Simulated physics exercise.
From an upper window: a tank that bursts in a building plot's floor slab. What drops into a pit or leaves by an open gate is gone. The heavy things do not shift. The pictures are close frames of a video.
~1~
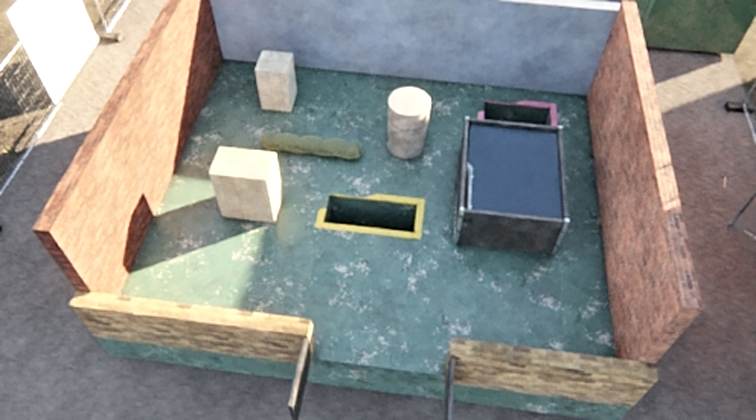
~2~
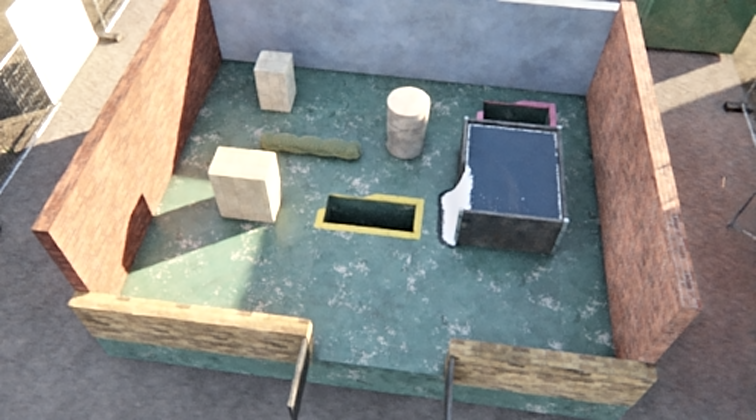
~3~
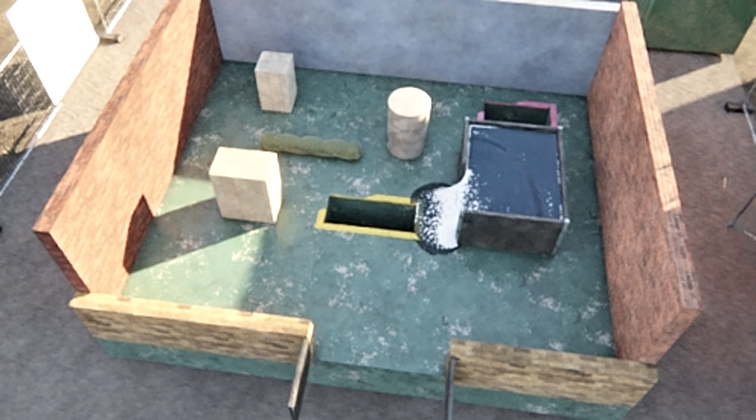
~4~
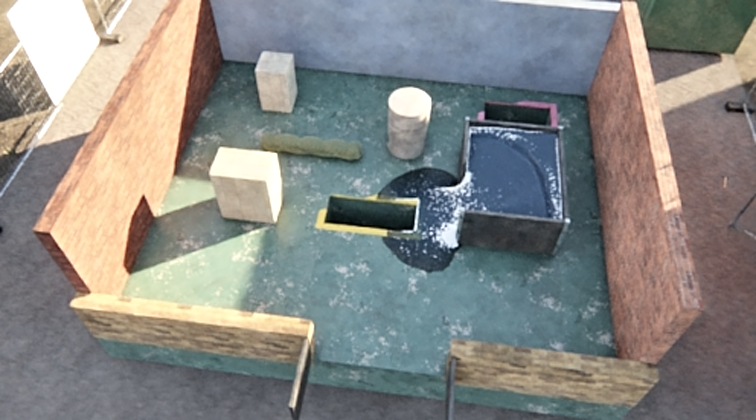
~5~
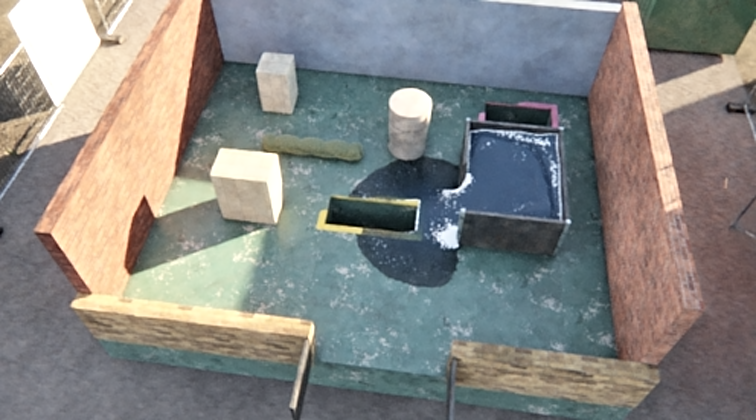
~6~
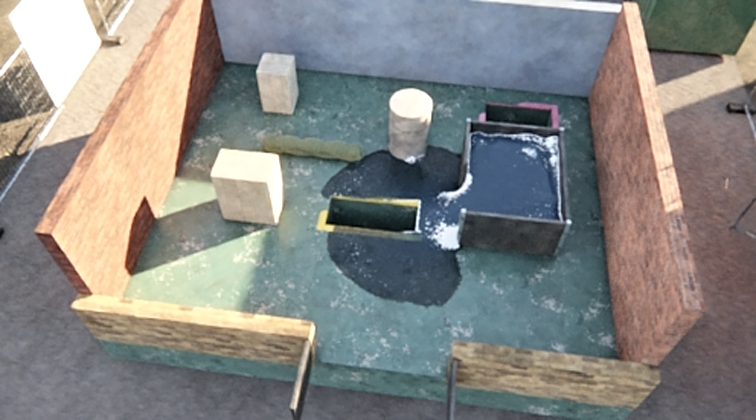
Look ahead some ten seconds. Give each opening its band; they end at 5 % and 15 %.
In the end: The gate takes between 5 and 15 %; the yellow pit takes over 15 %; the pink pit takes under 5 %.
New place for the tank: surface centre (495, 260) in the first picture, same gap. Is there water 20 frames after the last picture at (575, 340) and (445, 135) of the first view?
As listed: Free of water, clear.
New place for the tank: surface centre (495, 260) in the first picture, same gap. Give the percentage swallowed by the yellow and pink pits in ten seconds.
In per cent: Yellow 8, pink 2.
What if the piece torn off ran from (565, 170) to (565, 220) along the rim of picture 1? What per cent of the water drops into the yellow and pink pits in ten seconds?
Roughly, in per cent: Yellow 8, pink 25.
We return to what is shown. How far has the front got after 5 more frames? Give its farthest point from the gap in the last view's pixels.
I would point to (244, 150).
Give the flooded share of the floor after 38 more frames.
Roughly 50 per cent.
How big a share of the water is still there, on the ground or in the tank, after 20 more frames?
Roughly 62 per cent.
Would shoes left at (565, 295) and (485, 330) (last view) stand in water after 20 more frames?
As listed: Not flooded, free of water.
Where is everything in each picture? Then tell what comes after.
Still water in the water tank at (513, 170), in the first frame.
Water pours out at (460, 208) and has run to (452, 245), in the second frame.
Water pours out at (460, 209) and has run to (420, 193), in the third frame.
The front is at (384, 197), out from the gap at (461, 209), in the fourth frame.
Water pours out at (462, 210) and has run to (354, 197), in the fifth frame.
Water pours out at (462, 210) and has run to (329, 192), in the sixth frame.
A moment on, water covers 25 % of the floor; the gate 0 %, the yellow pit 17 %, the pink pit 0 %.
Next, water covers 35 % of the floor; the gate 1 %, the yellow pit 26 %, the pink pit 0 %.
Then, water covers 40 % of the floor; the gate 3 %, the yellow pit 35 %, the pink pit 0 %.
Later, water covers 50 % of the floor; the gate 5 %, the yellow pit 44 %, the pink pit 0 %.
In the end, water covers 60 % of the floor; the gate 8 %, the yellow pit 52 %, the pink pit 0 %.
